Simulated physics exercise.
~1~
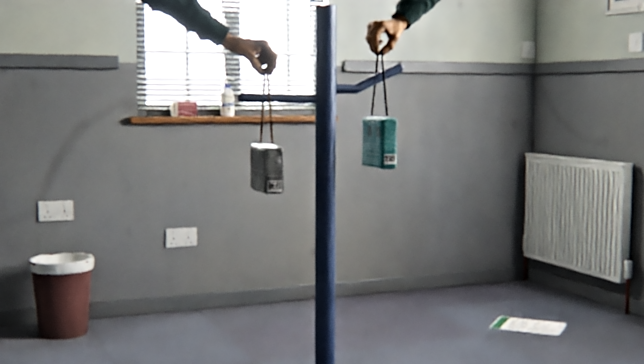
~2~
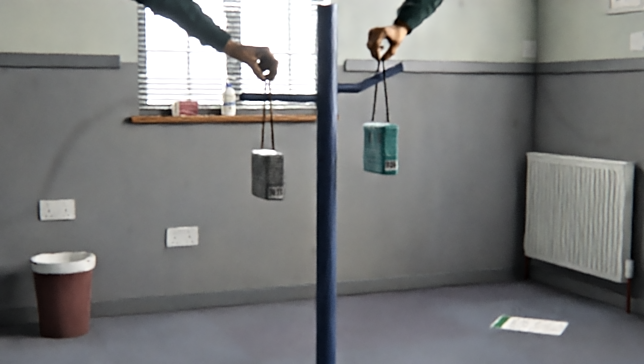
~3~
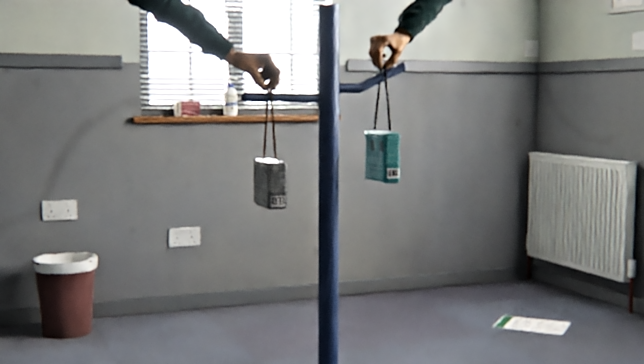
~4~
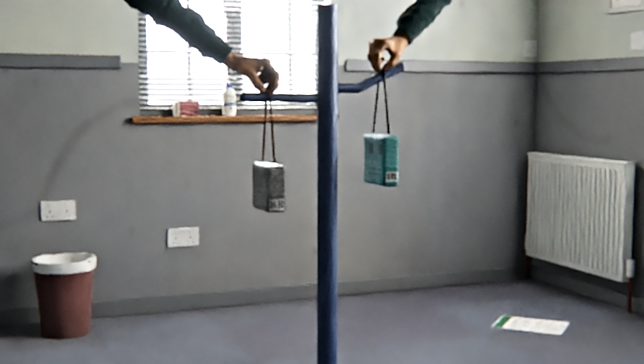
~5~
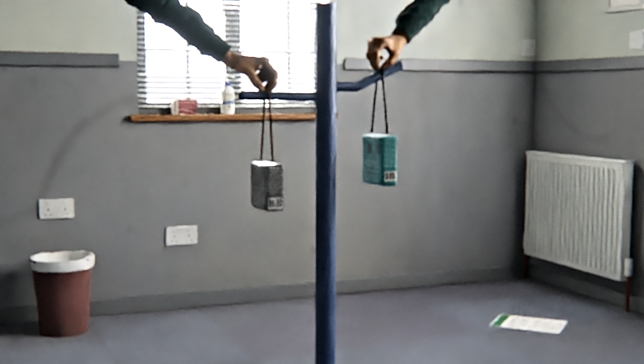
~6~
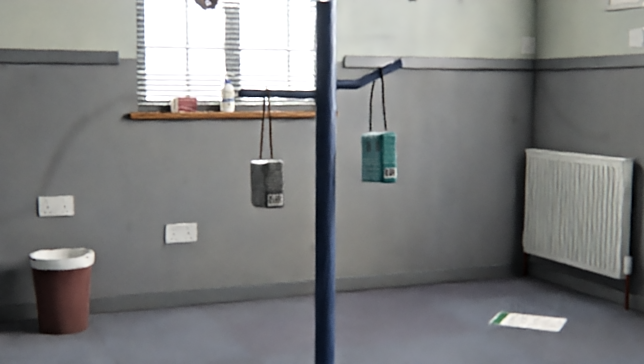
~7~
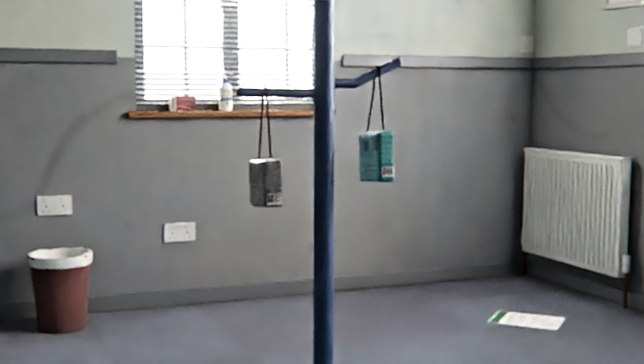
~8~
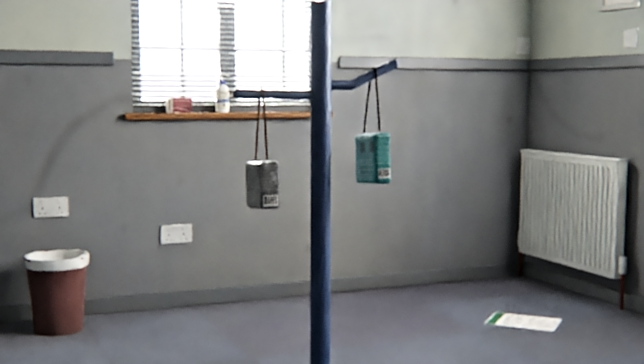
In a grey-walled room with a window, a radiator and a bin, a blue post stands with a peg reaching out on either side. Two hands come in from above, one holding a grey pouch by its dark cord loop on the left, the other a turquoise pouch on the right. They lower the pouches a little until the loops meet the pegs, then pause there. The hands let go and draw back out of view. Both pouches stay upright, the grey one hanging from the left peg and the turquoise one from the right.
